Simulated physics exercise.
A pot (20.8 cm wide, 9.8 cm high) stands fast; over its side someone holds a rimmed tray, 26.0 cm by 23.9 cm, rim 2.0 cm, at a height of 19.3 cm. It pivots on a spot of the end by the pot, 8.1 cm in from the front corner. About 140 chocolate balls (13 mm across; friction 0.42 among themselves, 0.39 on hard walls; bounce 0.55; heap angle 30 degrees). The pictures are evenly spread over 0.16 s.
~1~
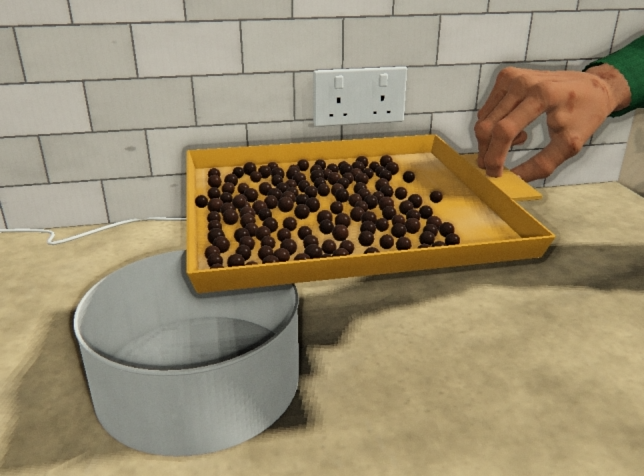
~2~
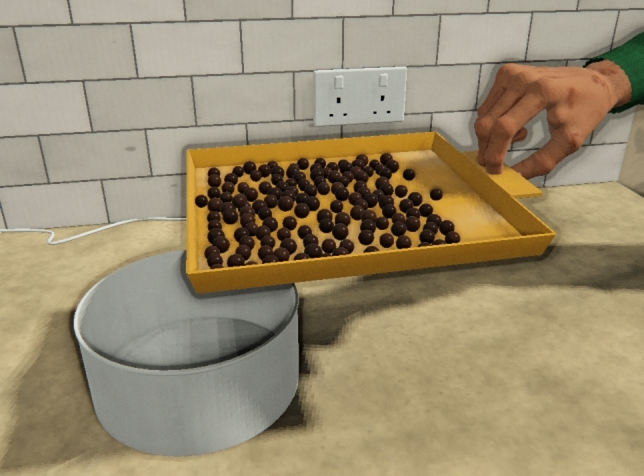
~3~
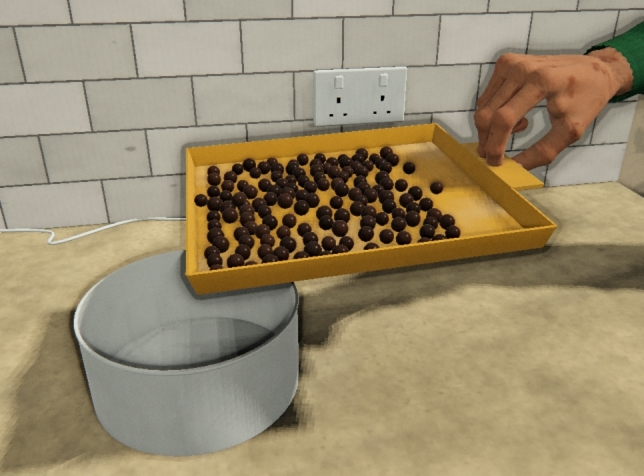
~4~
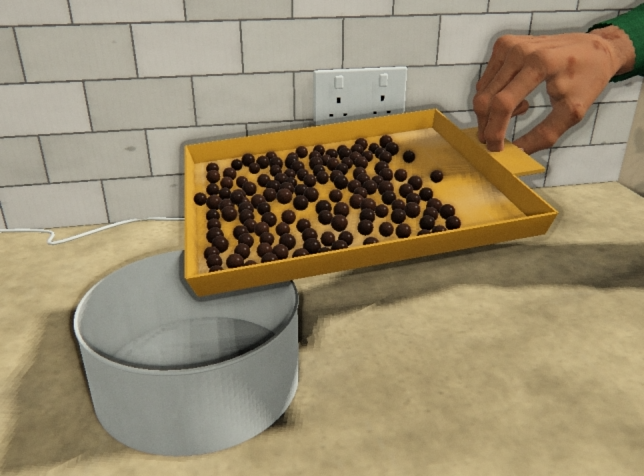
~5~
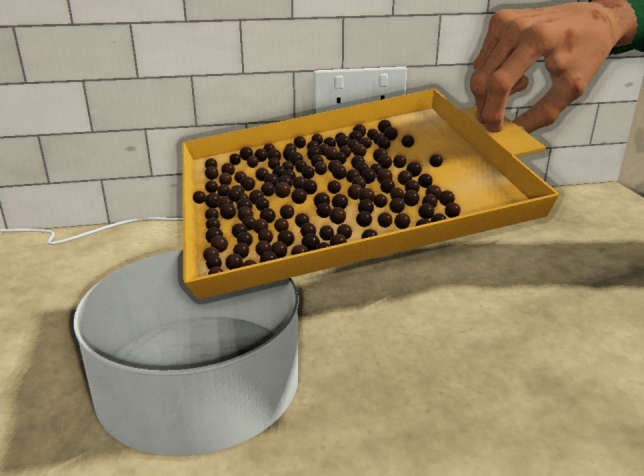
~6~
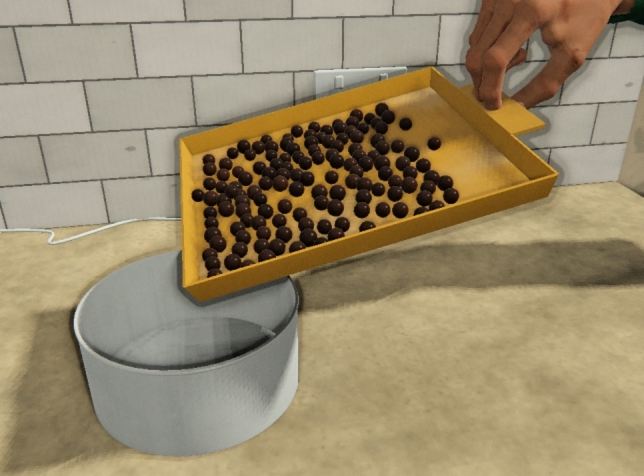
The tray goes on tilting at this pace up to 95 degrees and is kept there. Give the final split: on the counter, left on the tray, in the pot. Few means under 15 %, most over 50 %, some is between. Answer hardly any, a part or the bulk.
Counter the bulk, tray hardly any, pot a part.
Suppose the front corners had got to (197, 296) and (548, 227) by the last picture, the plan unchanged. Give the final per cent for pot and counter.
Pot 5, counter 95.
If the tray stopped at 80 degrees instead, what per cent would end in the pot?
Then about 25 per cent.
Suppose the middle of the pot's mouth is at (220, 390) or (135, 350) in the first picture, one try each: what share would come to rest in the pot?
Some 85 and 90 per cent.
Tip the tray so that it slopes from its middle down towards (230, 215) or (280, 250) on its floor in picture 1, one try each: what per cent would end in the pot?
Some 70 and 0 per cent.
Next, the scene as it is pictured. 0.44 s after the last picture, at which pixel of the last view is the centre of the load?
At about (180, 232).
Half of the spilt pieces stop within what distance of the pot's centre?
About 24 cm.
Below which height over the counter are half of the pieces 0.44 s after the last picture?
Roughly 22 cm.
Then, 0.26 s after the last picture, tilt 54 degrees; the tray holds 100 %, the pot 0 %.
Then, 0.44 s after the last picture, tilt 81 degrees; the tray holds 90 %, the pot 0 %.
Then, 0.74 s after the last picture, tilt 95 degrees; the tray holds 5 %, the pot 25 %.
In the end, counter 70 %, tray 0 %, pot 30 %.
